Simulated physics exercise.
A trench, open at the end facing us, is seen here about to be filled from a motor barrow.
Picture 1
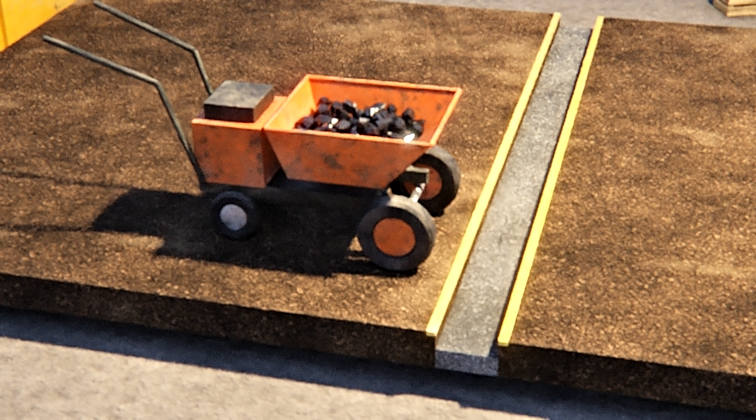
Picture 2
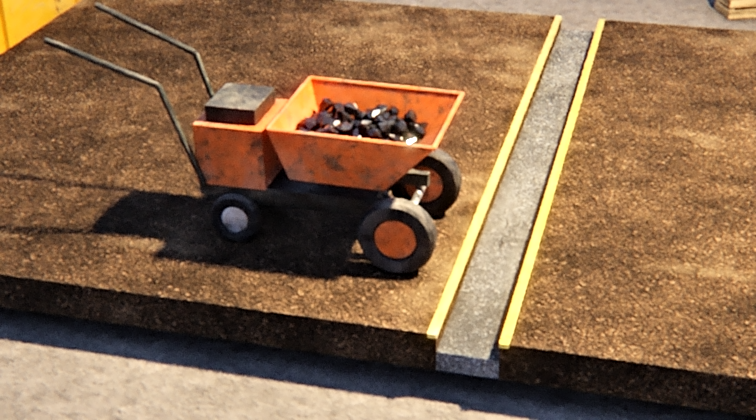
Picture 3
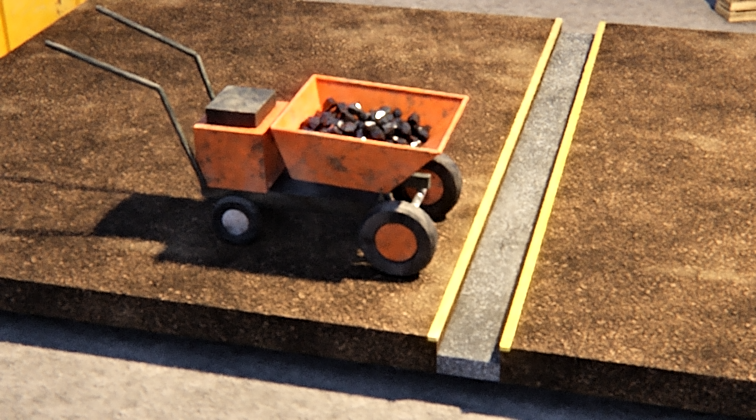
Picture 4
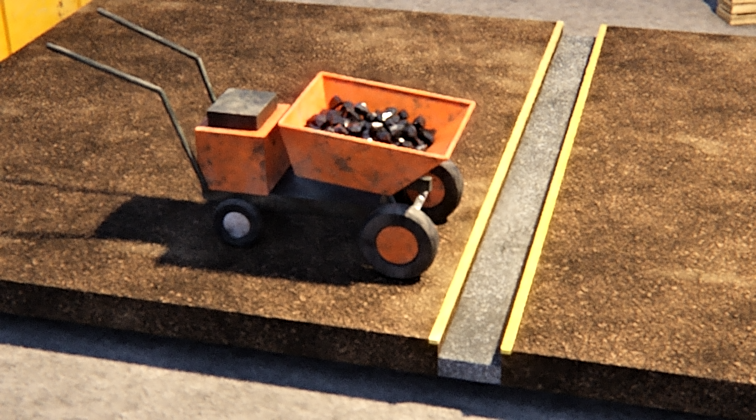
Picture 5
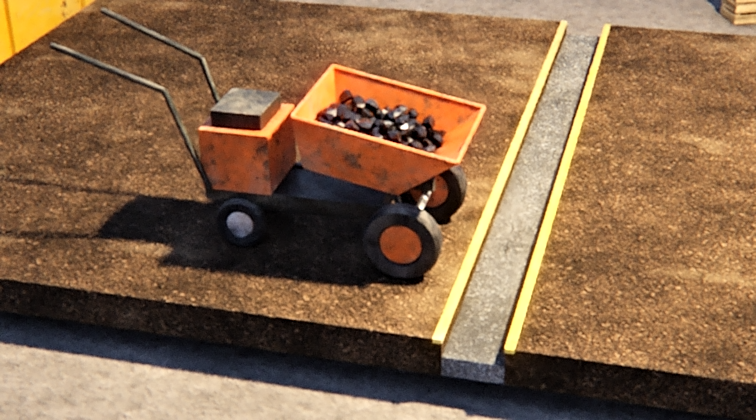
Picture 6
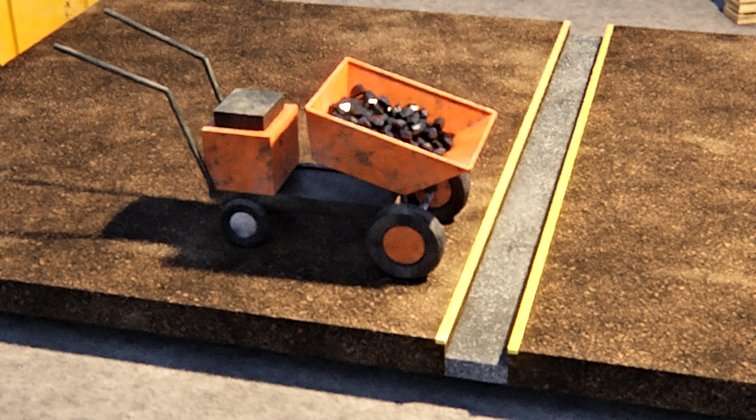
We see an orange motor barrow loaded with dark lumps of coal beside a shallow, yellow-edged trench; its skip starts level, then gradually tilts forward to the right, its rear rising clear of the frame while the wheels barely move.
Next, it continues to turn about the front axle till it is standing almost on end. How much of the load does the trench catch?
Under half.
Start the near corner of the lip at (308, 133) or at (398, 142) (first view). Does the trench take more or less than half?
For the first try, shy of half; for the second, past the halfway mark.
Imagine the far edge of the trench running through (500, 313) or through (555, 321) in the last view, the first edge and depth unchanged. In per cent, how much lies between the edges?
I'd put it near 0 in a hundred, then near 70 in a hundred.
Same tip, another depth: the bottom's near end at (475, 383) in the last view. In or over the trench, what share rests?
It works out to some 30 per cent.
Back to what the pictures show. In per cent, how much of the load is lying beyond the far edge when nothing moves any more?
About 65 per cent.
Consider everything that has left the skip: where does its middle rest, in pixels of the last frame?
Roughly at pixel (564, 259).
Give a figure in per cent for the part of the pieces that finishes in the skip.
Something like 15 in every hundred.
Soon after the last picture, skip tipped steeply; all in the skip.
A little later, skip tipped right over; about two thirds in the skip; a stray few in or heaped over the trench; about a quarter beyond it; a stray few falling.
Later still, skip tipped right over; a small part in the skip; about a quarter in or heaped over the trench; about two thirds beyond it.
By the end, skip tipped right over; a small part in the skip; about a quarter in or heaped over the trench; about two thirds beyond it.
